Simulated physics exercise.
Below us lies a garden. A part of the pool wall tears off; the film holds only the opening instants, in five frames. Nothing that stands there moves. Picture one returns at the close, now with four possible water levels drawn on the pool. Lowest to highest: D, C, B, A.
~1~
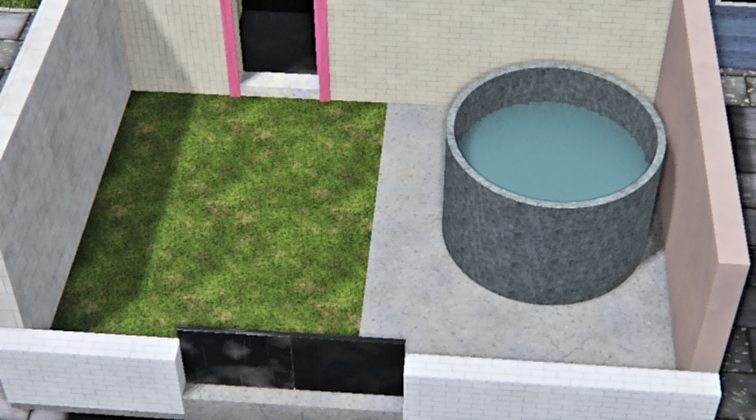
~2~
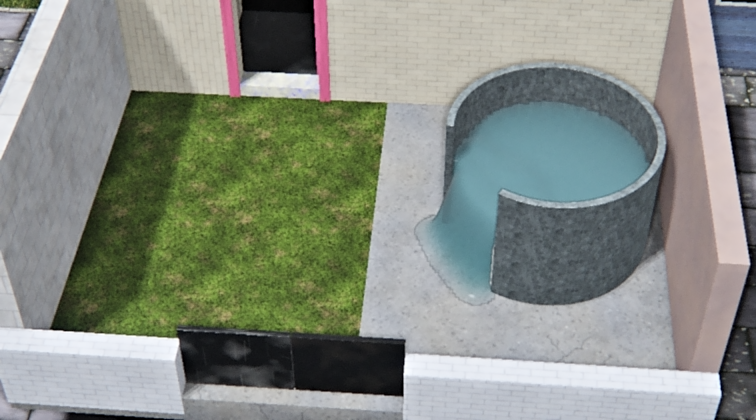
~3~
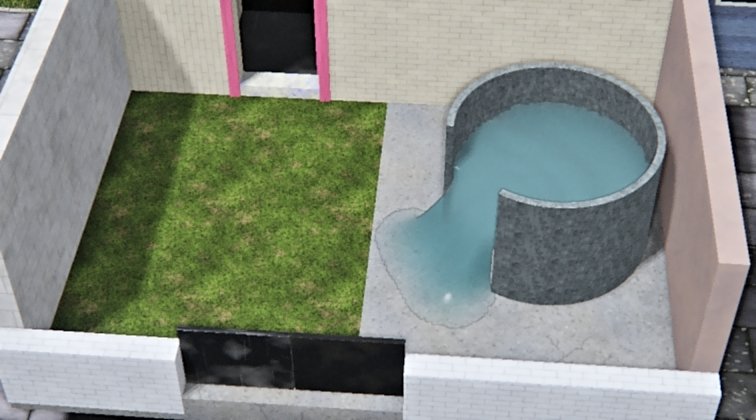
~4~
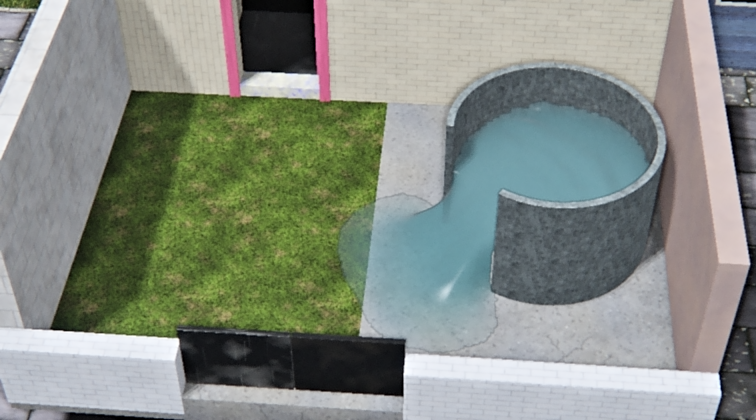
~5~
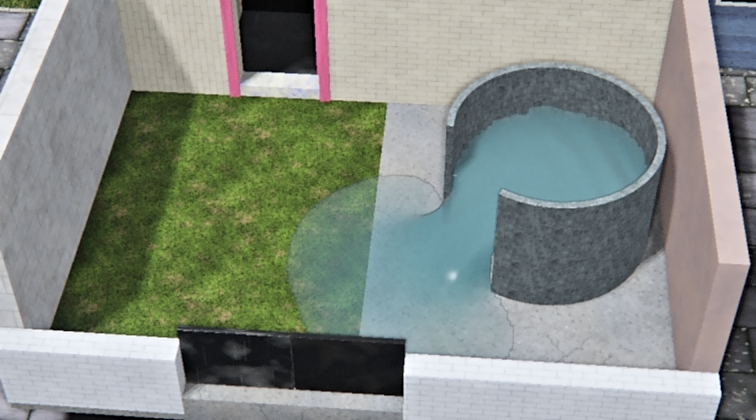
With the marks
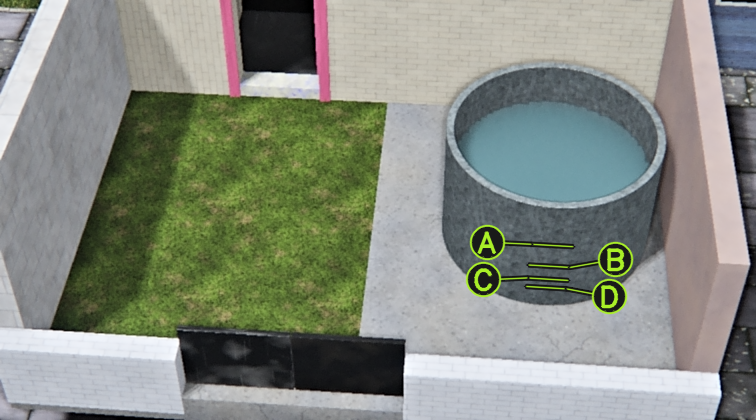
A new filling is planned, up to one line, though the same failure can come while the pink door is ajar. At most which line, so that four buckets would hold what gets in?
Use line A.
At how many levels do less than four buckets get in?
All of the four.
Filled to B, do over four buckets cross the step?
No, not at all.
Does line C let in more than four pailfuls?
No.
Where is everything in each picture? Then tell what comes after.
Water in the pool at rest, its middle at (551, 164); foot of the pink doorway at (280, 97); shut gate at (292, 343).
Water covers 1 % of the ground and shows as far out as (436, 219).
Water covers 5 % of the ground and shows as far out as (394, 222).
Water covers 9 % of the ground and shows as far out as (358, 224).
Water covers 18 % of the ground and shows as far out as (299, 260).
On the marked copy, A at (552, 245); B at (549, 266); C at (547, 279); D at (546, 287); from the bottom up D, C, B, A.
If A is chosen, a splash gets over, under a bucket.
If B is chosen, nothing gets over.
If C is chosen, nothing gets over.
If D is chosen, nothing gets over.
